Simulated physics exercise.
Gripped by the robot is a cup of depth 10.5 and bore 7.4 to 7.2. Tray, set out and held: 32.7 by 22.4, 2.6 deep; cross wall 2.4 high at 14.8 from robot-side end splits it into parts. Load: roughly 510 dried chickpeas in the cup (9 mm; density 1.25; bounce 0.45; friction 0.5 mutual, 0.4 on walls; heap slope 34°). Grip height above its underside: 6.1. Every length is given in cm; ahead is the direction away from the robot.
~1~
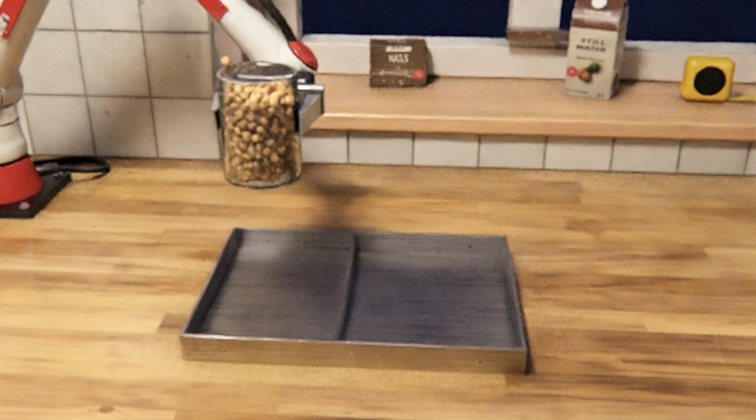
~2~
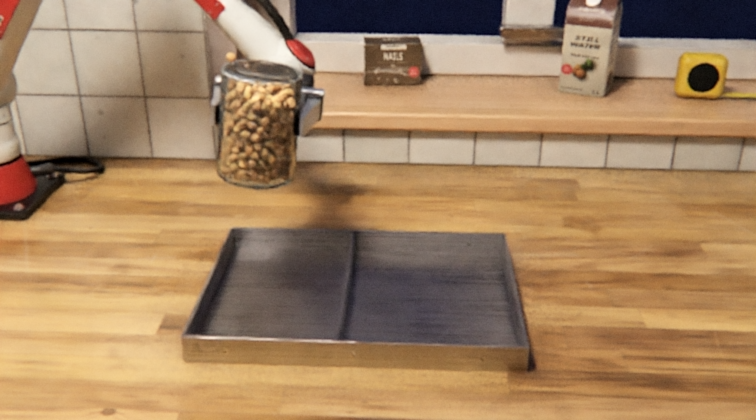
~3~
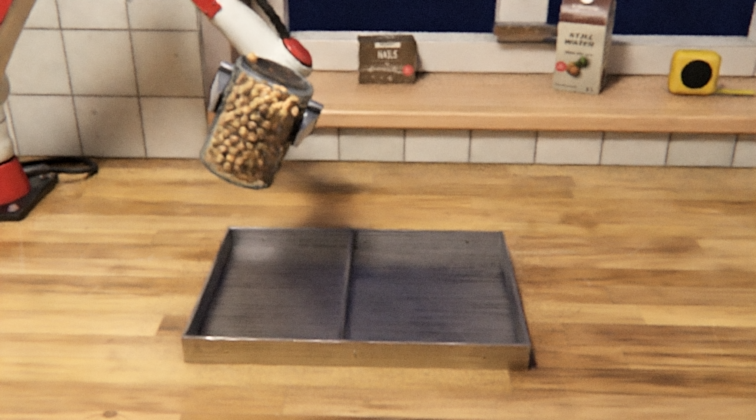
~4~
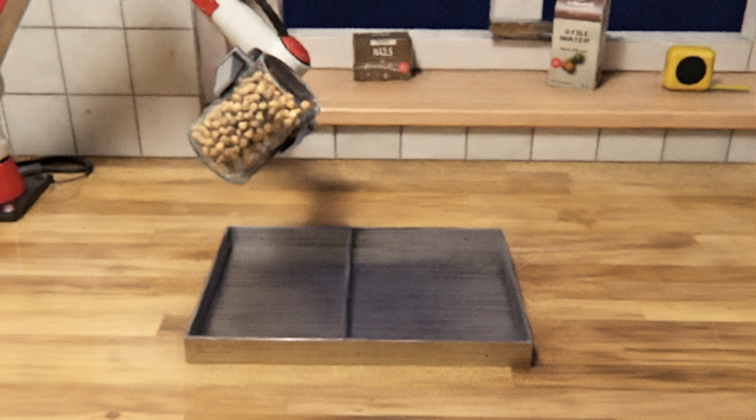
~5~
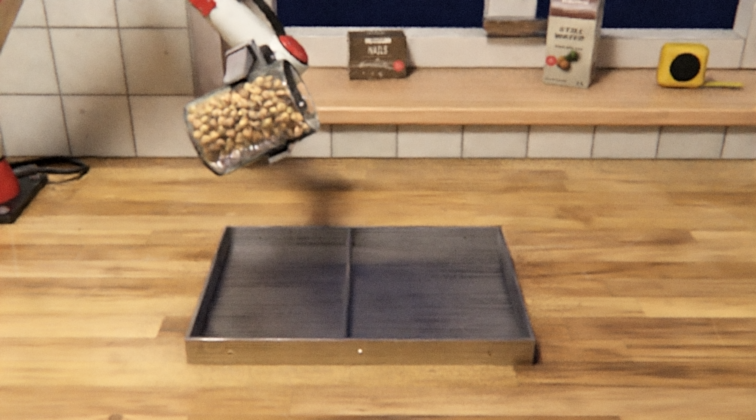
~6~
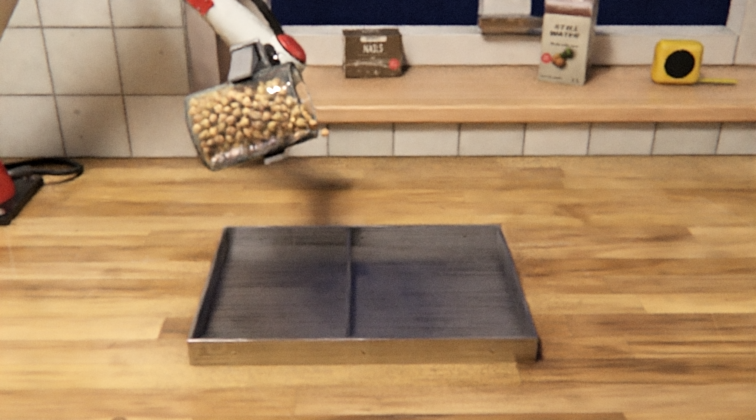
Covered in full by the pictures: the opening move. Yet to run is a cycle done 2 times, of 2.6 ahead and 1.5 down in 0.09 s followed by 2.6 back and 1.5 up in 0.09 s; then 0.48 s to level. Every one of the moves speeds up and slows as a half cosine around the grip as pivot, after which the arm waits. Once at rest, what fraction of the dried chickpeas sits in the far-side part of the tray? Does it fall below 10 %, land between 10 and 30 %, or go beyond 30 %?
It lands between 10 and 30 %.
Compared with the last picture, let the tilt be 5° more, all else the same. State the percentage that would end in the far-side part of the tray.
Roughly 20 percent then.
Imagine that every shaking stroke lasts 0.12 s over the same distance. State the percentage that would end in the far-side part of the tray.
Then about 5 per cent.
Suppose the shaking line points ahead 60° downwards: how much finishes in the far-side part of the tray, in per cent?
Close to 10 in a hundred.
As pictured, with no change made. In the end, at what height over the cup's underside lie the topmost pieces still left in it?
Roughly 9.5 cm.
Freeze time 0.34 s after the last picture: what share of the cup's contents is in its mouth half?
Something like 45 percent sits in that half.
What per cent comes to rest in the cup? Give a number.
About 80 percent.
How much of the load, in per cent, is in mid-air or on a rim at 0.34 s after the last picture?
Estimated fraction: Near 3 %.
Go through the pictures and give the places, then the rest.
In the first picture, the cup middle at (260, 126), level; upper third of the load around (259, 107), from x 225 to 295, top at y 60; 509 in the cup.
In the second picture, the cup middle at (259, 125), tilted 7° forward; upper third of the load around (258, 105), from x 225 to 295, top at y 55.
In the third picture, the cup middle at (256, 124), tilted 25° forward; upper third of the load around (256, 105), from x 210 to 295, top at y 55.
In the fourth picture, the cup middle at (253, 121), tilted 46° forward; upper third of the load around (255, 104), from x 200 to 305, top at y 75.
In the fifth picture, the cup middle at (251, 118), tilted 64° forward; upper third of the load around (251, 103), from x 195 to 305, top at y 80.
In the sixth picture, the cup middle at (251, 117), tilted 71° forward; upper third of the load around (246, 102), from x 195 to 325, top at y 80; 509 in the cup.
Then, 0.34 s on, tilted 71° forward, highest piece 23 above the table; 455 in the cup, 33 in the far-side part, 5 in the robot-side part, 16 in flight or on a rim.
Then, 0.67 s on, tilted 19° forward, highest piece 25 above the table; 419 in the cup, 76 in the far-side part, 13 in the robot-side part, 1 in flight or on a rim.
Then, 1.04 s on, level, highest piece 25 above the table; 419 in the cup, 77 in the far-side part, 13 in the robot-side part.
Then, 2.09 s on, level, highest piece 25 above the table; 419 in the cup, 77 in the far-side part, 13 in the robot-side part.
In the end, 419 in the cup, 77 in the far-side part, 13 in the robot-side part. That is 15 % in the far-side part of the tray.
